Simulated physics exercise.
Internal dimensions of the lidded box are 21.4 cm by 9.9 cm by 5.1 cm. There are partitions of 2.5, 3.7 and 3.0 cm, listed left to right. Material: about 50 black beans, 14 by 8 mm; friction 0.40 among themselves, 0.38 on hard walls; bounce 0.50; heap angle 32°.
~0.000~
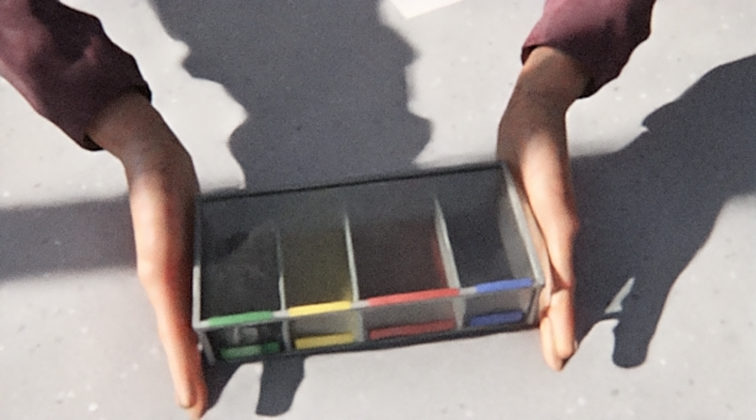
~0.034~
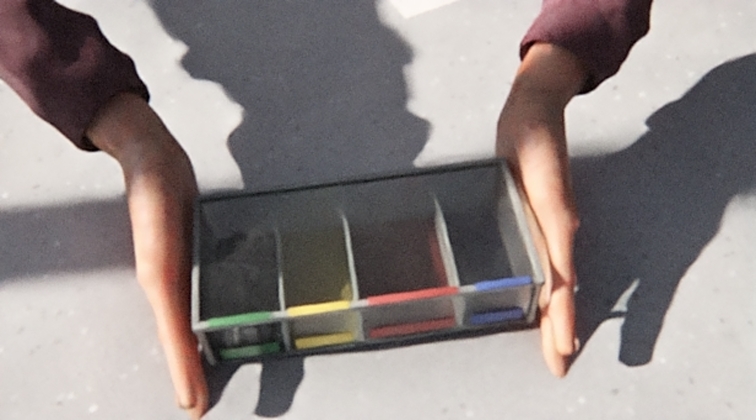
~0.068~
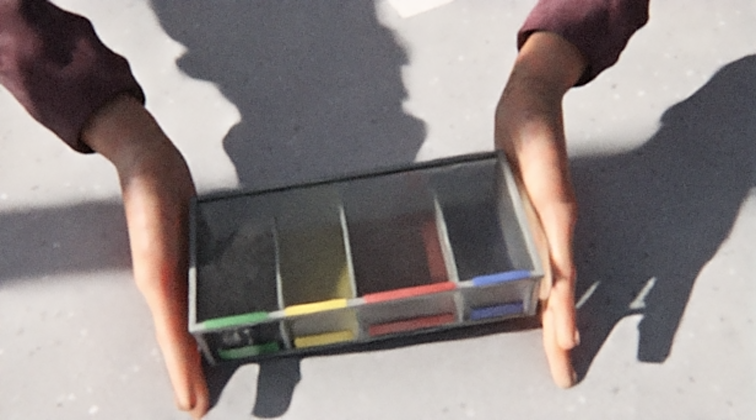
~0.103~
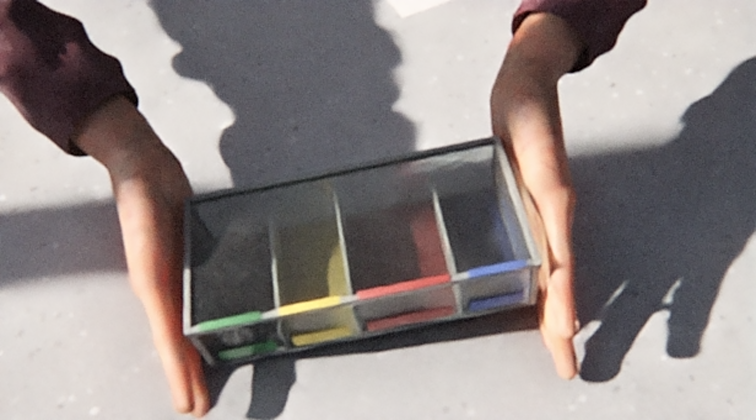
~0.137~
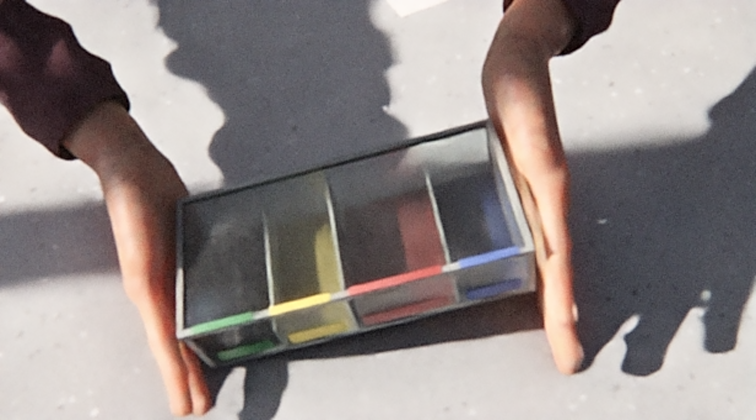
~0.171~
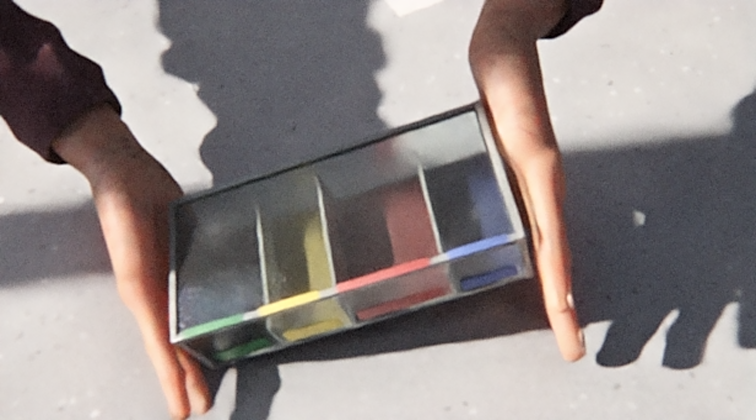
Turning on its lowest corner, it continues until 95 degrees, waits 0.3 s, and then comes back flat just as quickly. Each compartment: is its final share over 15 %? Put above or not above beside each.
Red: Not above; blue: Not above; green: Above; yellow: Not above.
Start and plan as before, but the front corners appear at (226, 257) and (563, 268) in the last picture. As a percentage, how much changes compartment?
Something like 100 in a hundred.
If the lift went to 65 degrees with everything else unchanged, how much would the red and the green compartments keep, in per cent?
Red: 0 per cent; green: 100 per cent.
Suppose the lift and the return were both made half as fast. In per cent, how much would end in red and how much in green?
Red 0; green 100.
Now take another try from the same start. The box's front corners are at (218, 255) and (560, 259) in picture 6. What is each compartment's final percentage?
Final shares, in per cent - red: 5, blue: 30, green: 0, yellow: 60.
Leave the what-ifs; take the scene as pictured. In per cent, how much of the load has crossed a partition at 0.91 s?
Roughly 0 per cent.
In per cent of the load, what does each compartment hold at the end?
Red: 0%; blue: 0%; green: 100%; yellow: 0%.
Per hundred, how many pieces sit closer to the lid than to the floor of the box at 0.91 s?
About 40 %.
After 0.91 s, tilt 95 degrees; green 100 %.
Then, at 1.41 s, tilt 52 degrees; green 100 %.
After 1.97 s, tilt 0 degrees; green 100 %.
In the end, at 2.5 s, red 0 %, blue 0 %, green 100 %, yellow 0 %.
